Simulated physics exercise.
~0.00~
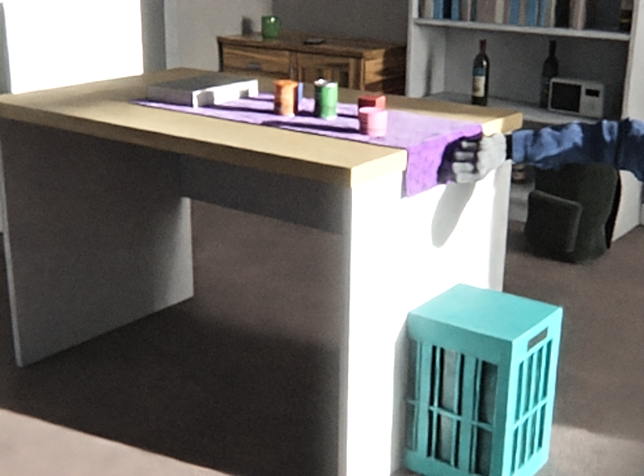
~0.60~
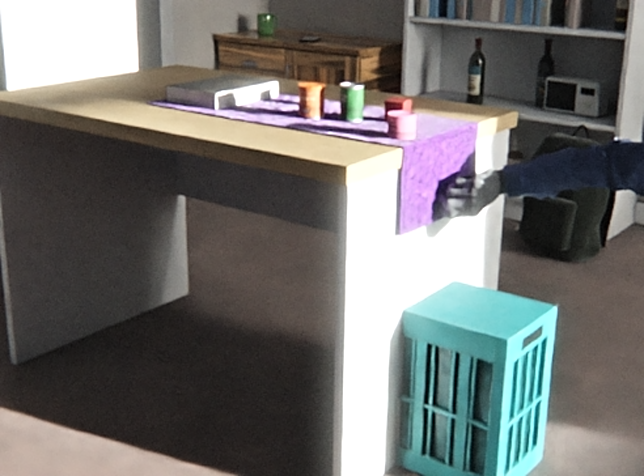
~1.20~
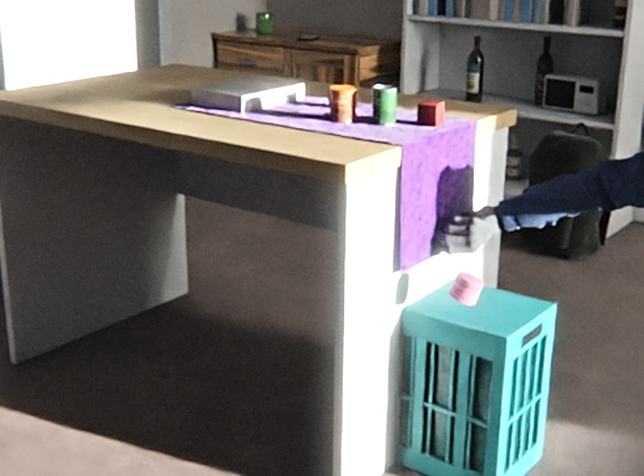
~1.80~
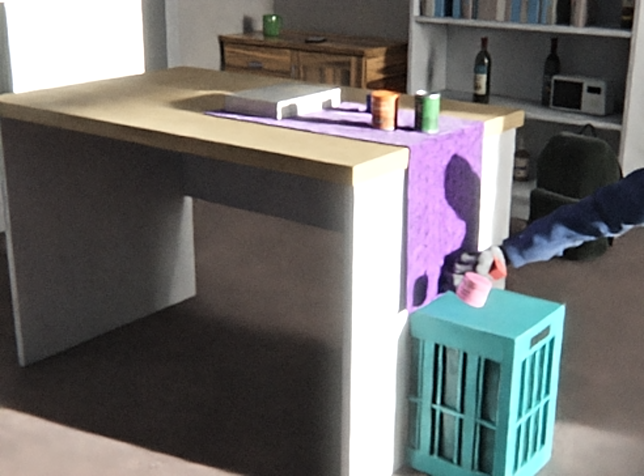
A gloved hand slowly pulls a purple runner down, dropping a pink pot, then a red cube.
